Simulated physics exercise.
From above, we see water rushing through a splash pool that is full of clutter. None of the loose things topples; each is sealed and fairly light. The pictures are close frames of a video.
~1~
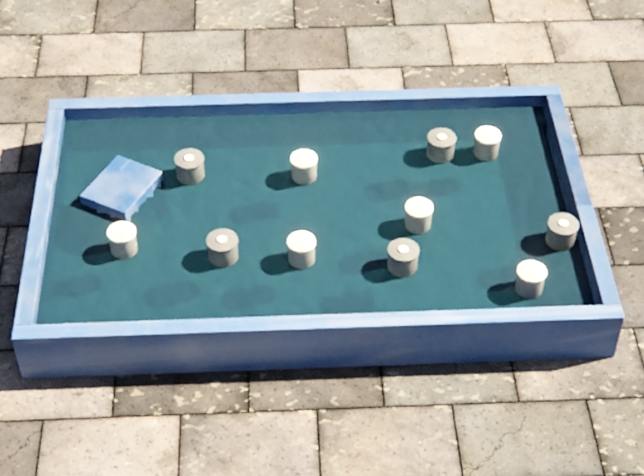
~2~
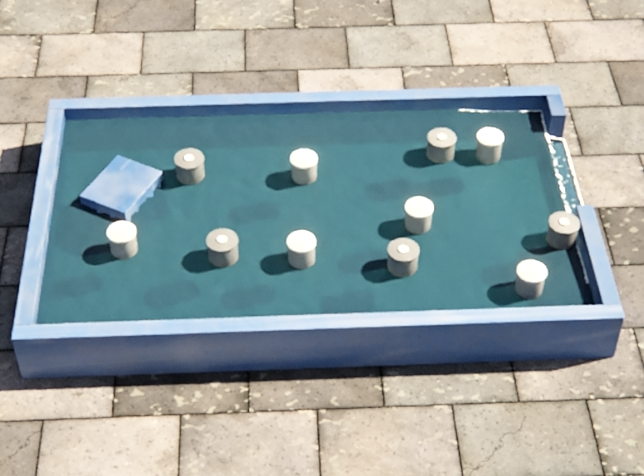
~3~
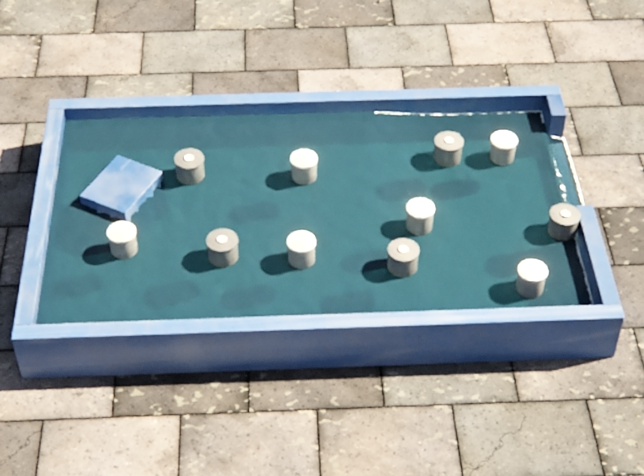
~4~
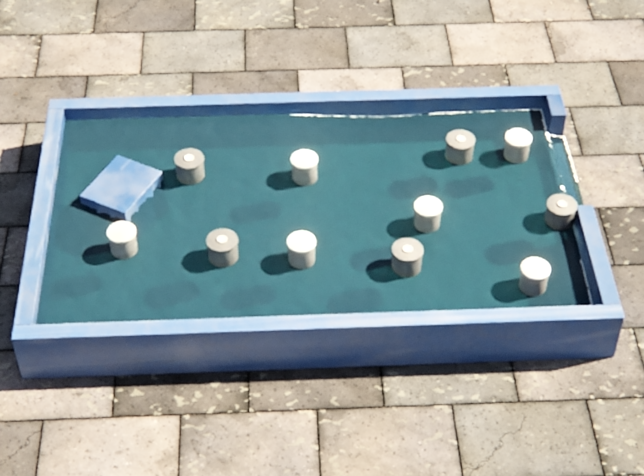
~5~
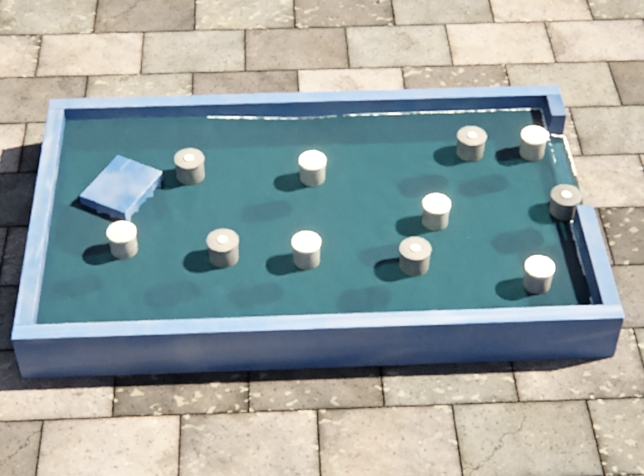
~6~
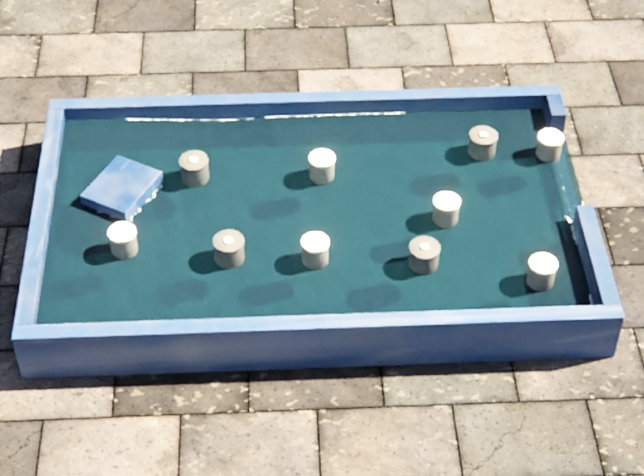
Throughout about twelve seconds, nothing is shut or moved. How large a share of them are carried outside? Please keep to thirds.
Watching it, I'd put the amount that escapes from a third to two thirds.
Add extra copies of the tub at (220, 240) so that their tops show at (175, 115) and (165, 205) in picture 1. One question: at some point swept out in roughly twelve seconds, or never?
Result, as listed: Never gets out; never gets out.
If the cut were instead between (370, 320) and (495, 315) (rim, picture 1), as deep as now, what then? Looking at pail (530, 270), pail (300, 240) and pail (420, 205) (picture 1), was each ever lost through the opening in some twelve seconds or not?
Result by object, in the order asked: Flushed / flushed / flushed.
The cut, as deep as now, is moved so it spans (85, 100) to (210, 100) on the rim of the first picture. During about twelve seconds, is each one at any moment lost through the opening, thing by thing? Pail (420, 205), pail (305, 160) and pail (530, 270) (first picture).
Remains, escapes, remains.
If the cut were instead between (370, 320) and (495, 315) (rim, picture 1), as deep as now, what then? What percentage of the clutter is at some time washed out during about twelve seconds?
I'd guess around 40 percent.
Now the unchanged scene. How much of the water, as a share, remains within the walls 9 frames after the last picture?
80 %.
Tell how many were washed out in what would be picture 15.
The number is 3.
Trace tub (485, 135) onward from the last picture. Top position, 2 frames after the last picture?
That would put it around (511, 136).
A moment on, 2 of 11 are out; 9 afloat.
Next, 3 of 11 are out; 8 afloat.
Later, 4 of 11 are out; 7 afloat.
In the end, 5 of 11 are out; 6 afloat.
